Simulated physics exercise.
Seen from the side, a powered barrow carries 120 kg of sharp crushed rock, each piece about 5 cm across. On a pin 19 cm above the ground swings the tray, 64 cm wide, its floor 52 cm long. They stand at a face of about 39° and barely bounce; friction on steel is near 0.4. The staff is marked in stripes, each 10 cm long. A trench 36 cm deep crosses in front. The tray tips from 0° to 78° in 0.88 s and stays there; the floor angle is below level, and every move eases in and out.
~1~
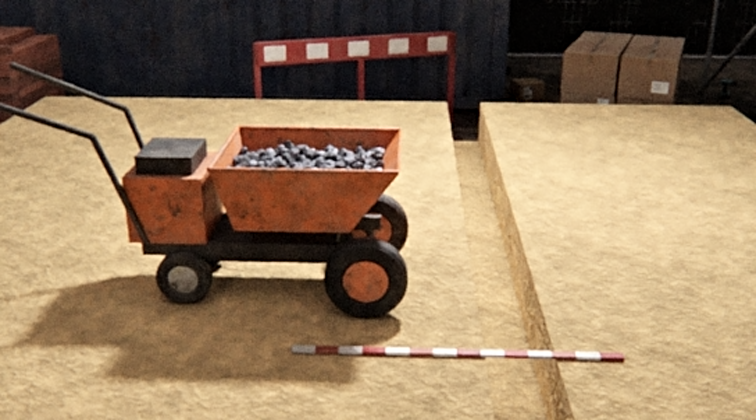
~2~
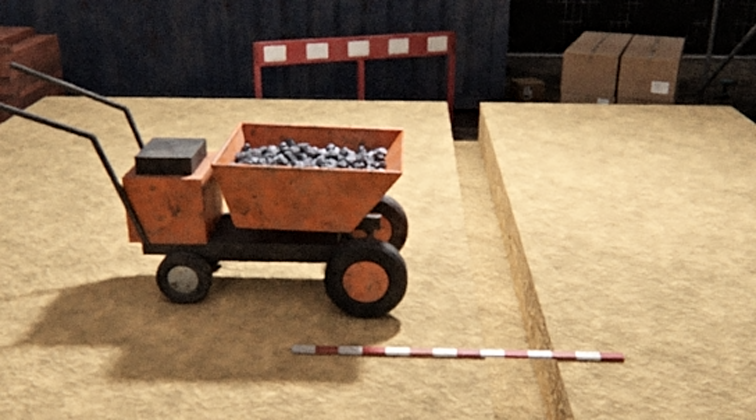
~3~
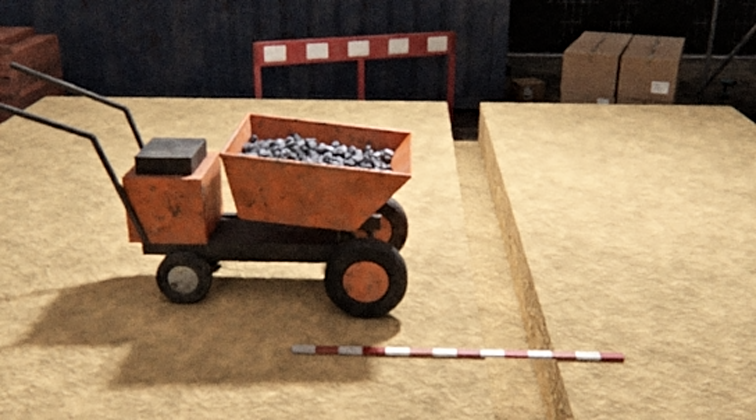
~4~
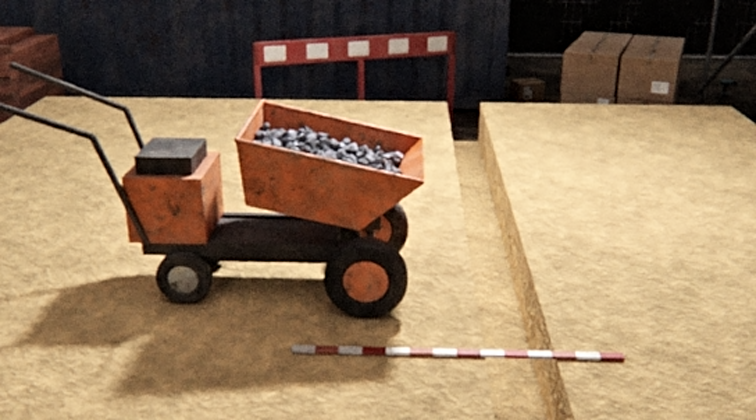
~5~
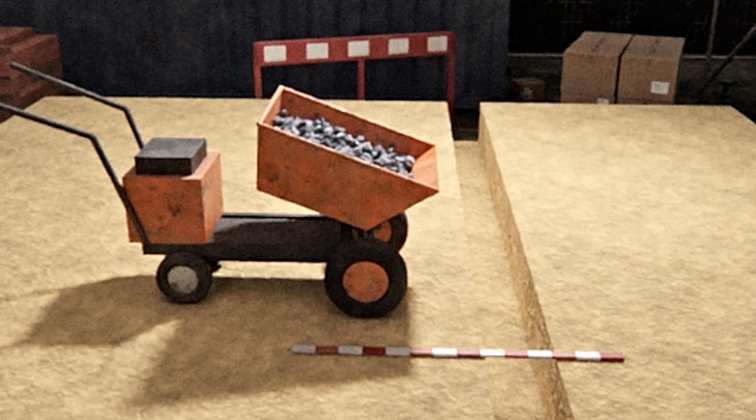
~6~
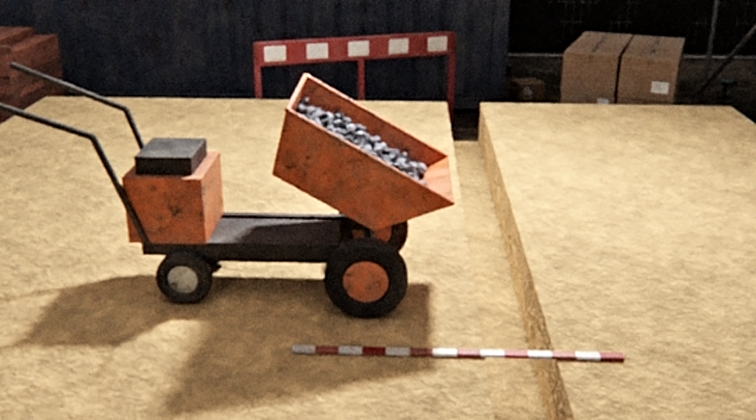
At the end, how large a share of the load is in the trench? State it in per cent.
A share of about 83 per cent.
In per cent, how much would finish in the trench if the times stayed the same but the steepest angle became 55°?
Some 15% would finish there.
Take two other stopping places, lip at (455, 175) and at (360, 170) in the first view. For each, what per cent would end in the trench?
First place roughly 20%, second roughly 85%.
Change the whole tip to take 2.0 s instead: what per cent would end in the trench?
Then roughly 95 percent.
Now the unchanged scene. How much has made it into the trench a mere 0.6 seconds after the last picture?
Around 30 per cent of it.
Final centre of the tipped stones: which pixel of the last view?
(511, 332).
Then, 0.3 s after the last picture the floor is at 66°, 100 % in the tray; the foremost stones are at (473, 228).
Then, 0.6 s after the last picture the floor is at 78°, 65 % in the tray, 30 % in the trench, 6 % past the trench; the foremost stones are at (563, 294).
Then, 1.0 s after the last picture the floor is at 78°, 23 % in the tray, 60 % in the trench, 17 % past the trench; the foremost stones are at (667, 288).
Then, 2.9 s after the last picture the floor is at 78°, 0 % in the tray, 83 % in the trench, 17 % past the trench; the foremost stones are at (696, 273).
